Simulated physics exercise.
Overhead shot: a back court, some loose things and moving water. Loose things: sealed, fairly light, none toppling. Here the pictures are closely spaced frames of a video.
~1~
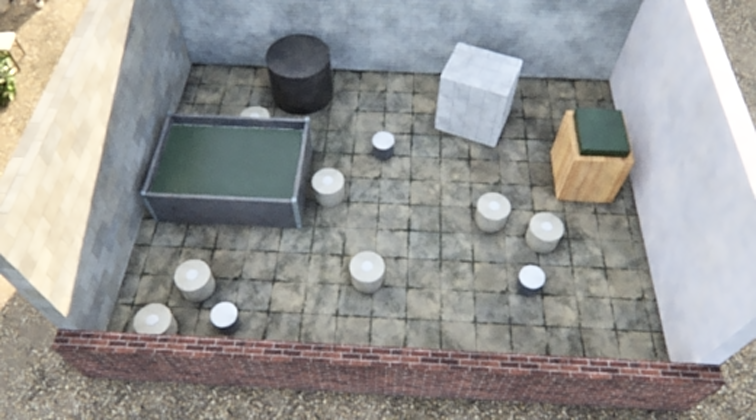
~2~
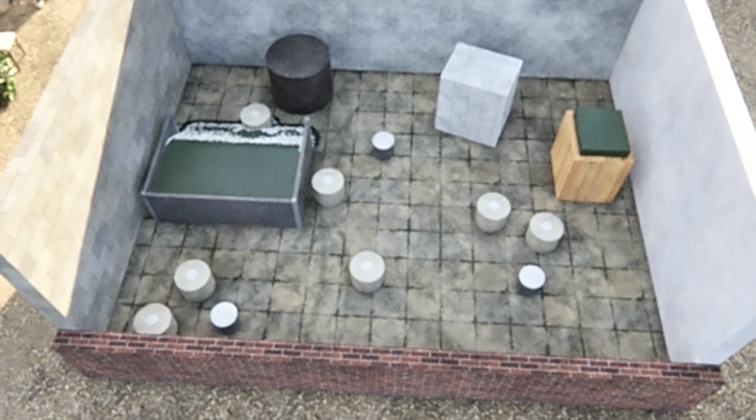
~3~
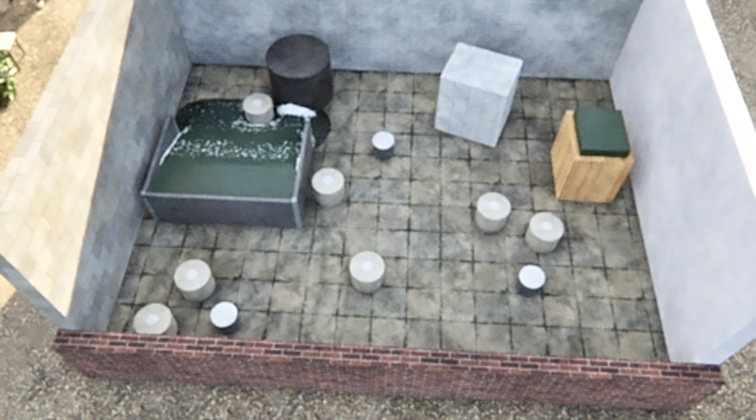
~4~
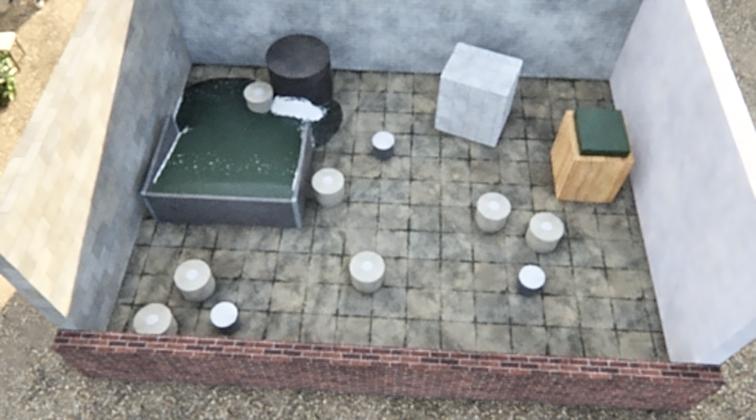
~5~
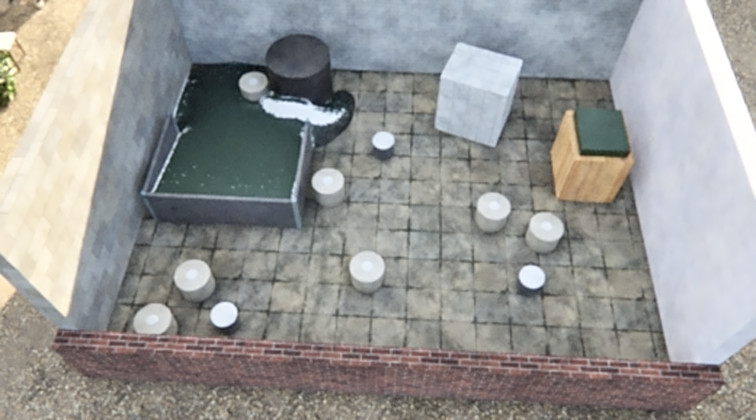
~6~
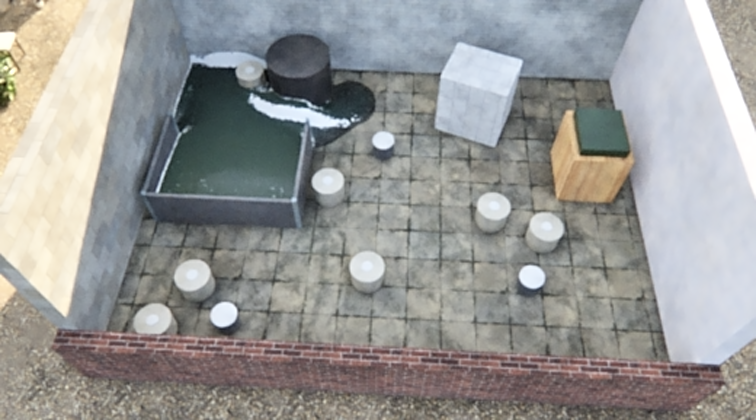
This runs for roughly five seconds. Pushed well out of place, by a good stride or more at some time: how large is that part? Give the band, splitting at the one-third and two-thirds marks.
Band-wise it's the bottom band, under a third.
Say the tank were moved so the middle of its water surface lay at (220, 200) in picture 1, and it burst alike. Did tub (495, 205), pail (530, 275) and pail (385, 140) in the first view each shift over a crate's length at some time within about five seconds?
Taking them in turn: Kept near its start; kept near its start; got sent well off.
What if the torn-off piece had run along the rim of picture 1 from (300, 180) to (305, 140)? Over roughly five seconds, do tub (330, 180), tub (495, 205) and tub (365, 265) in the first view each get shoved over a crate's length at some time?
Well, in order they come out as over the mark, below the mark and below the mark.
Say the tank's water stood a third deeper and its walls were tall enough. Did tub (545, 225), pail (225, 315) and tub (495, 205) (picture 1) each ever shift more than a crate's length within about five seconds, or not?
Well, in sequence: Not carried that far, not carried that far, not carried that far.
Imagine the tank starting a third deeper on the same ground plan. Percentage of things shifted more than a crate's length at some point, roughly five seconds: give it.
I get 20 percent.
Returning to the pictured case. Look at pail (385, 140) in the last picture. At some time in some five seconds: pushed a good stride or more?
Goes that far.
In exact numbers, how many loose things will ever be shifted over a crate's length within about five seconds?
Count: 2.
A moment on, 1 of 10 are well off their spots; 1 afloat.
Next, 1 of 10 are well off their spots; 1 afloat.
Later, 1 of 10 are well off their spots; 1 afloat.
In the end, 2 of 10 are well off their spots, and 2 have been at some point; 1 afloat.
